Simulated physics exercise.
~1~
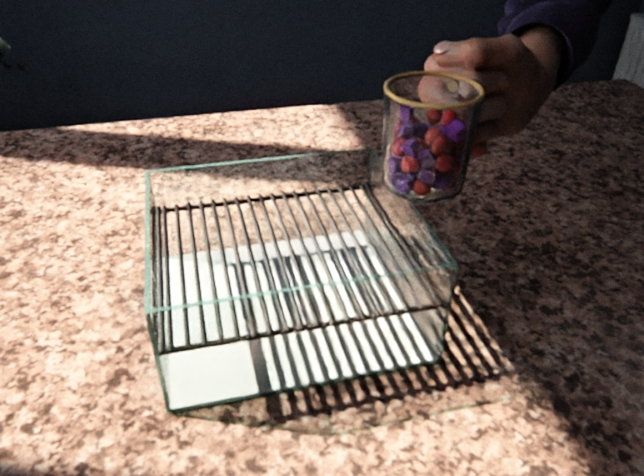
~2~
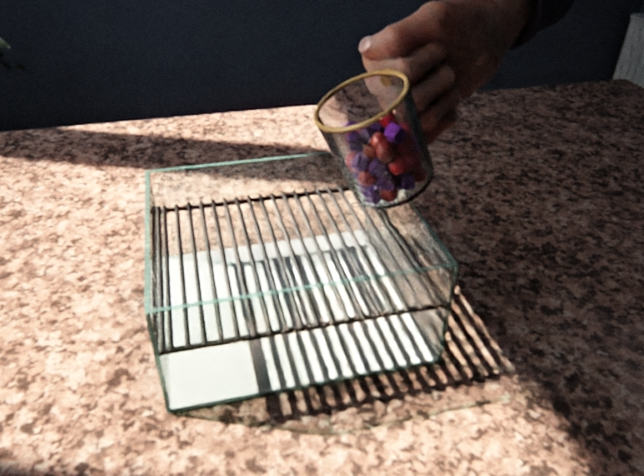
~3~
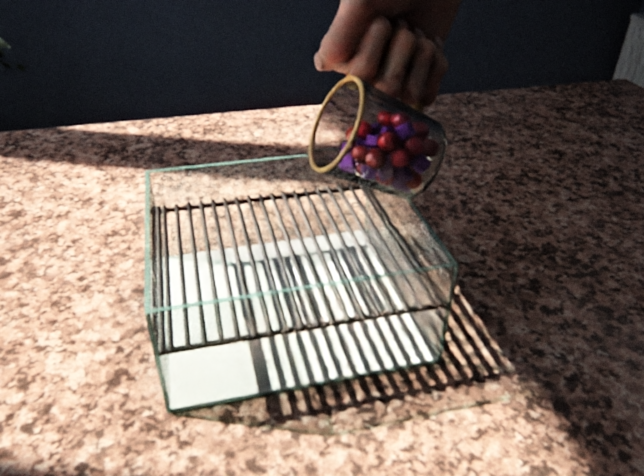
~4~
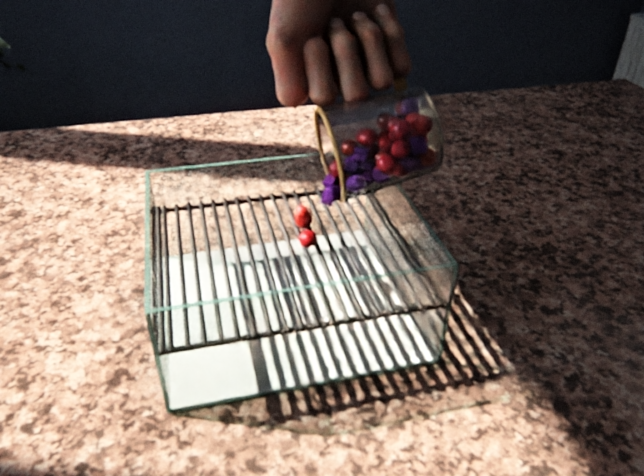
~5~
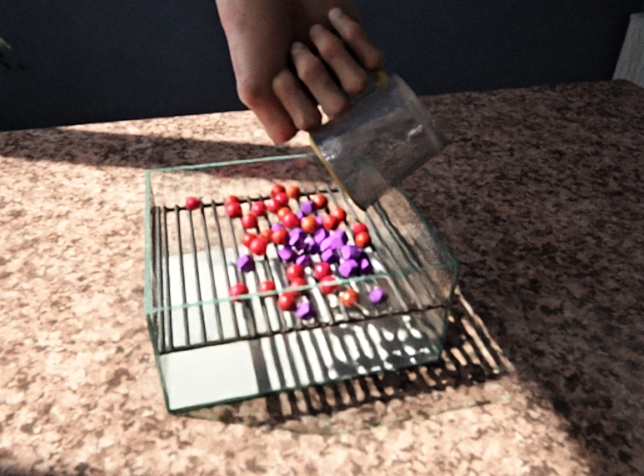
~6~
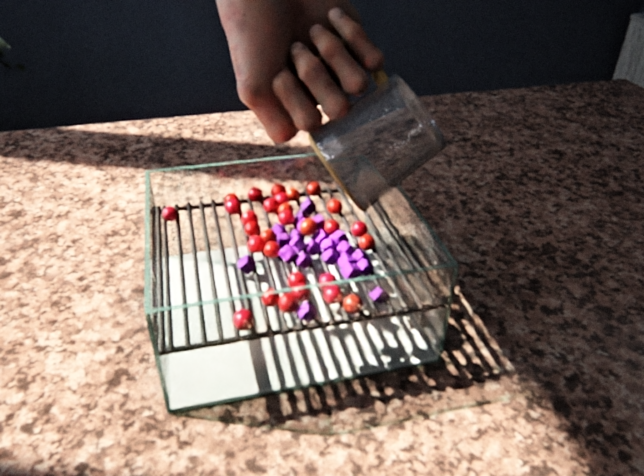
On a speckled surface in sunlight, a hand moves a clear cup of purple and red pieces left over a glass box with a wire rack and tips it until it empties. The pieces scatter across the wires, some red ones roll slightly, and both colours remain on top.
